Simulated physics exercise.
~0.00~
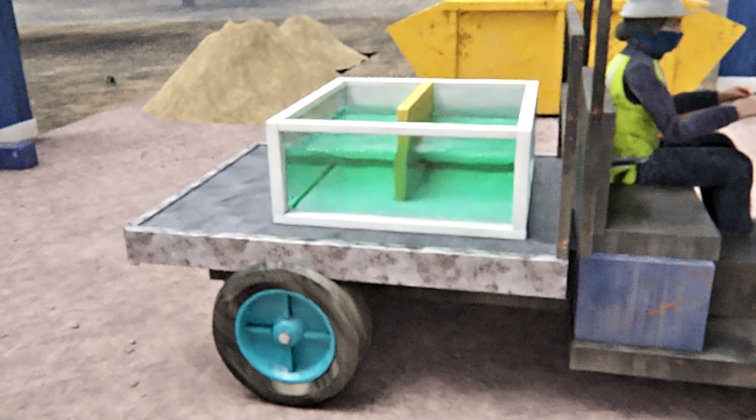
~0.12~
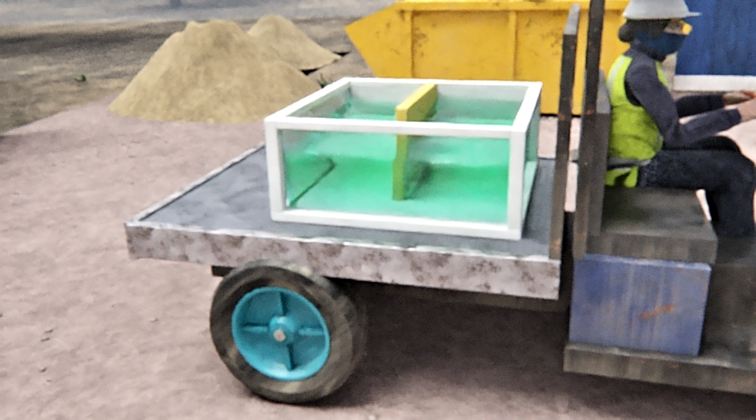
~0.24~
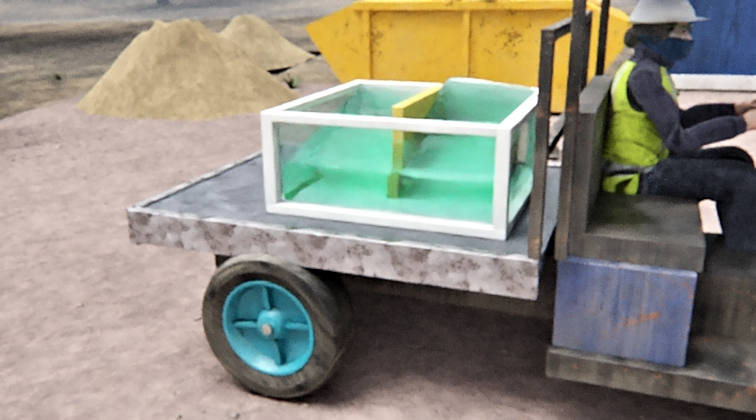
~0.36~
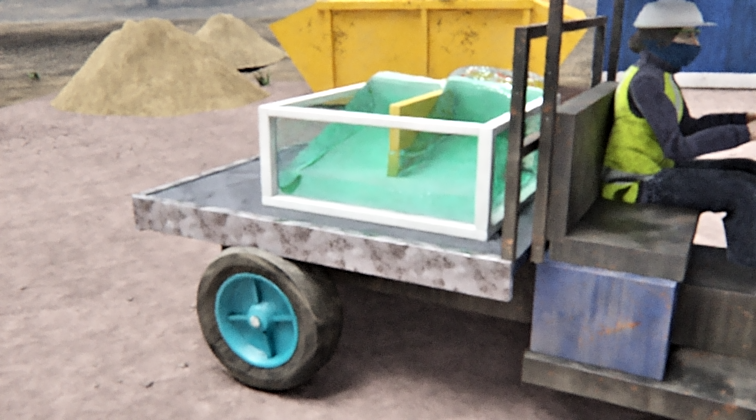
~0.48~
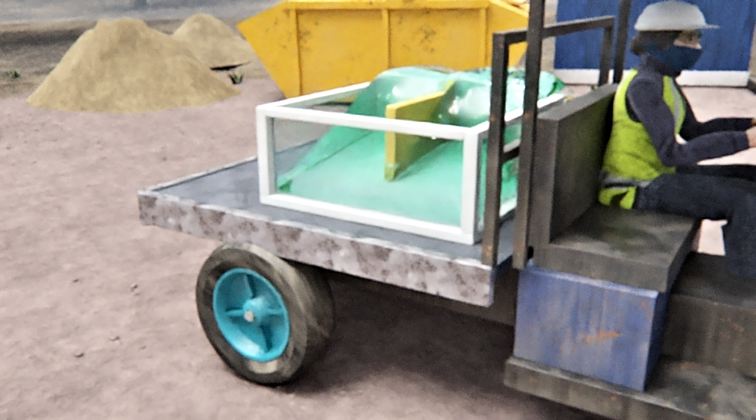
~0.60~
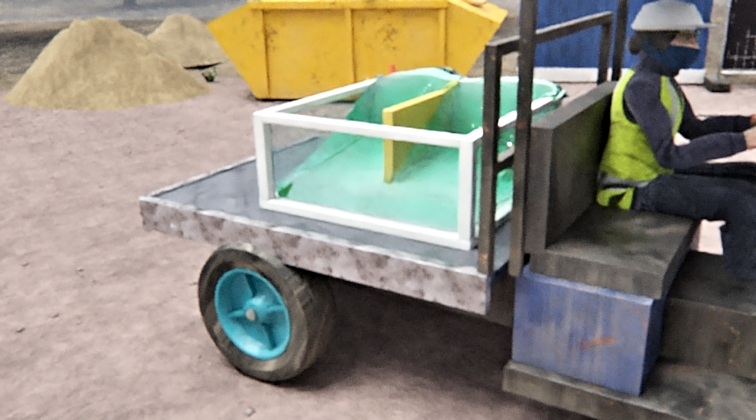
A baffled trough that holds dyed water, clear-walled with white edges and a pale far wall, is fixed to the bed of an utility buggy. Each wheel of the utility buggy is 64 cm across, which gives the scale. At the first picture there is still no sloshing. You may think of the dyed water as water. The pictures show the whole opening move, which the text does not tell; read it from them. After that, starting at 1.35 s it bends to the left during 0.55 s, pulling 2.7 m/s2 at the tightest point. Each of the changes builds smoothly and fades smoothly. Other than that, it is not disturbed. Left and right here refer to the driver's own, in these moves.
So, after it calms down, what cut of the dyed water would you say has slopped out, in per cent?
I'd put it at around 12 per cent.
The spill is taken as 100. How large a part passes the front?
About 10 percent.
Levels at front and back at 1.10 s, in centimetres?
Heights: Front 28 cm, then back 34 cm.
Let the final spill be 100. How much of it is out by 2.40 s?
100 %.
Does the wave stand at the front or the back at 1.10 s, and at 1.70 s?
Higher at the rear side, then higher at the rear side.
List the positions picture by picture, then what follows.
The first picture shows the dyed water reaches (497, 150) at the front end; it reaches (308, 143) at the back end; no slope yet; board top at (402, 110); the front is on the right, levels are read along the near wall; a wheel hub at (281, 343).
The second picture shows the dyed water reaches (493, 155) at the front end; it reaches (307, 146) at the back end; it is heaped 4° towards the far side.
The third picture shows the dyed water reaches (482, 173) at the front end; it reaches (305, 157) at the back end; it is heaped 15° towards the far side.
The fourth picture shows the dyed water reaches (468, 185) at the front end; it reaches (302, 165) at the back end; it is heaped 26° towards the far side.
The fifth picture shows the dyed water reaches (457, 197) at the front end; it reaches (300, 173) at the back end; it is heaped 31° towards the far side.
The sixth picture shows the dyed water reaches (454, 198) at the front end; it reaches (299, 177) at the back end; it is heaped 3° towards the front and 27° towards the far side; a wheel hub at (245, 319); dyed water is coming over the far side.
After 1.10 s it stands 34 cm high behind and 28 cm in front; 10 per cent has gone over the far side.
After 1.70 s it stands 27 cm high behind and 21 cm in front; 12 per cent has gone over the far side.
After 2.40 s it stands 22 cm high behind and 28 cm in front; 12 per cent has gone over the far side.
After 4.89 s 12 per cent has gone over the far side, 25 of 210 litres.
